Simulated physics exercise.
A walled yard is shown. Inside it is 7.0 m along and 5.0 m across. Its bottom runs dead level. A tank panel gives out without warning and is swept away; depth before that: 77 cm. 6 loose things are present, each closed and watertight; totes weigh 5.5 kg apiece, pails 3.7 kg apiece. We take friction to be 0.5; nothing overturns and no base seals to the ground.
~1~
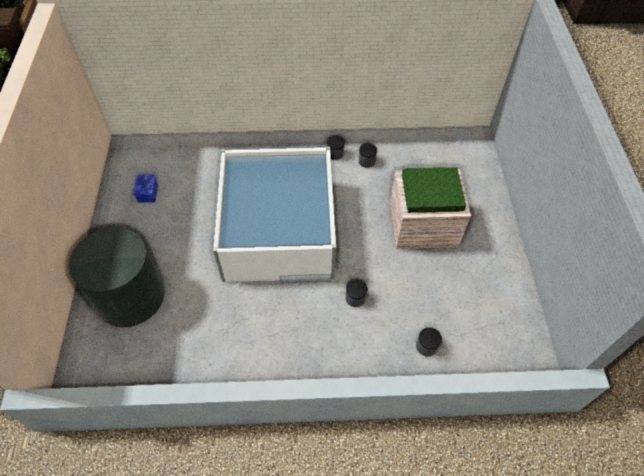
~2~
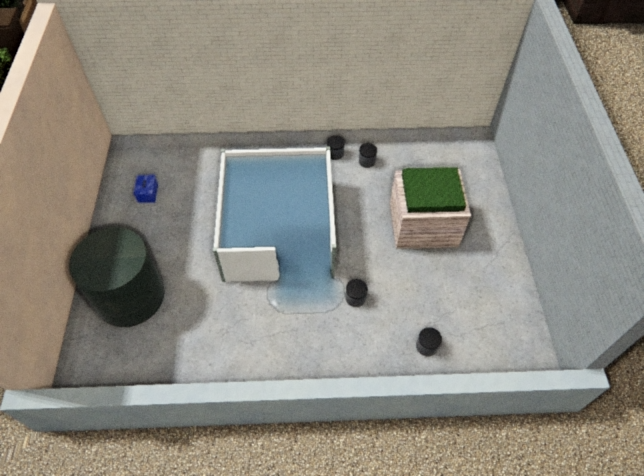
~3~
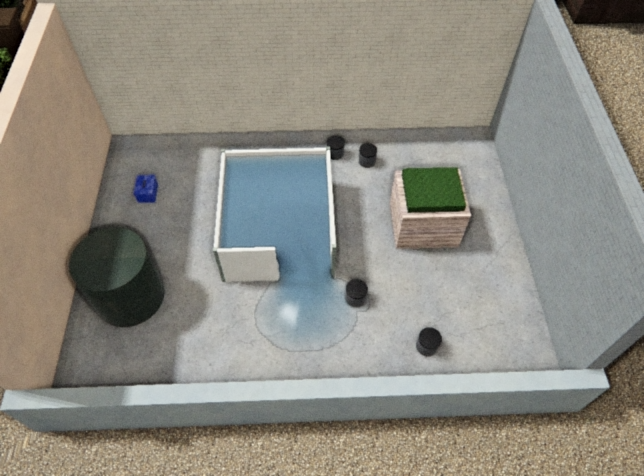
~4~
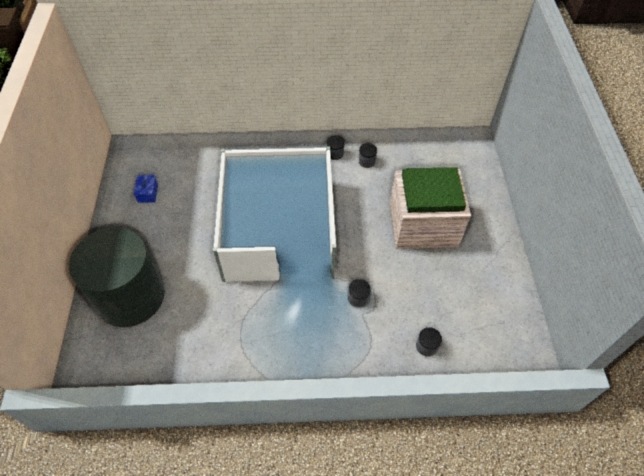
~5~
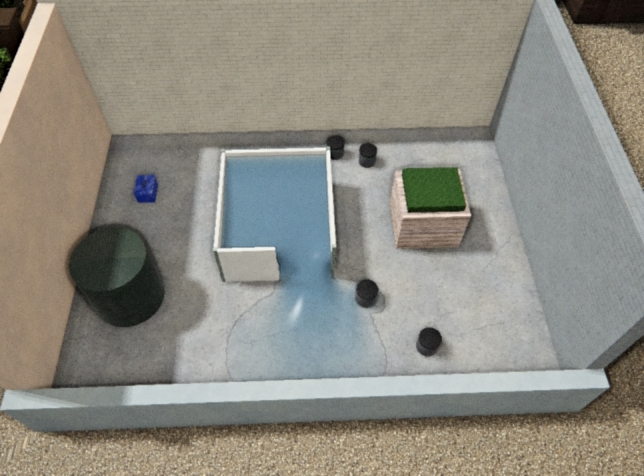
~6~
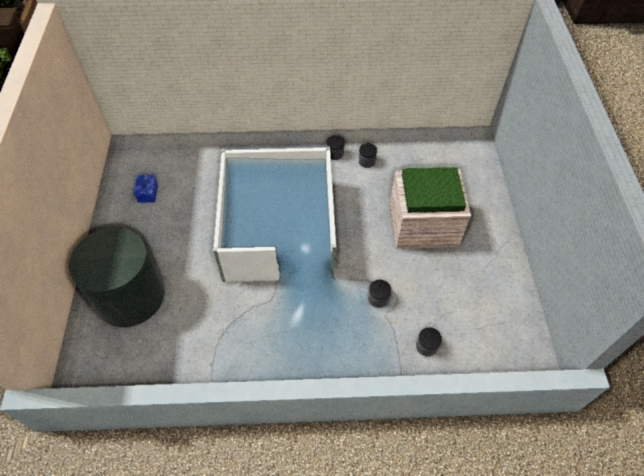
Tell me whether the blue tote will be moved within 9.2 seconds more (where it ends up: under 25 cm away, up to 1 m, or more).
Observation: Blue tote moves only moderately.
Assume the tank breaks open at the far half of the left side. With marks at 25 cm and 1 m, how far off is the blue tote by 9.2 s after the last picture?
Well, the blue tote is flushed away.
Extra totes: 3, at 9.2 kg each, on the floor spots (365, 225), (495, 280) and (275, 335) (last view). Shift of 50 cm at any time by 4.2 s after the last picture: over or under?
In sequence: Stays within; goes beyond; goes beyond.
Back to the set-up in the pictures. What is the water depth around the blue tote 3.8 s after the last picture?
I'd say around 3 cm.
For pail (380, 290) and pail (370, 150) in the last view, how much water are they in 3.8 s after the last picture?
About 2 and 0 cm.
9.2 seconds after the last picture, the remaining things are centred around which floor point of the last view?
That lands at roughly (315, 211).
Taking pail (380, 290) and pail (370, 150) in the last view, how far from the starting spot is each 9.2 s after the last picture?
Lab note - net shifts in turn: 100 cm; 120 cm.
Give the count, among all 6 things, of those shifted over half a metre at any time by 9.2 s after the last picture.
The total is 5.
Then, 1.2 s after the last picture the blue tote is near (144, 184), 0.0 m from its start, aground; 1 afloat.
Then, 3.8 s after the last picture the blue tote is near (152, 176), 0.2 m from its start, aground; 1 afloat.
Then, 6.2 s after the last picture the blue tote is near (160, 167), 0.4 m from its start, aground; 0 afloat.
Then, 9.2 s after the last picture the blue tote is near (124, 163), 0.6 m from its start, afloat; 4 afloat.
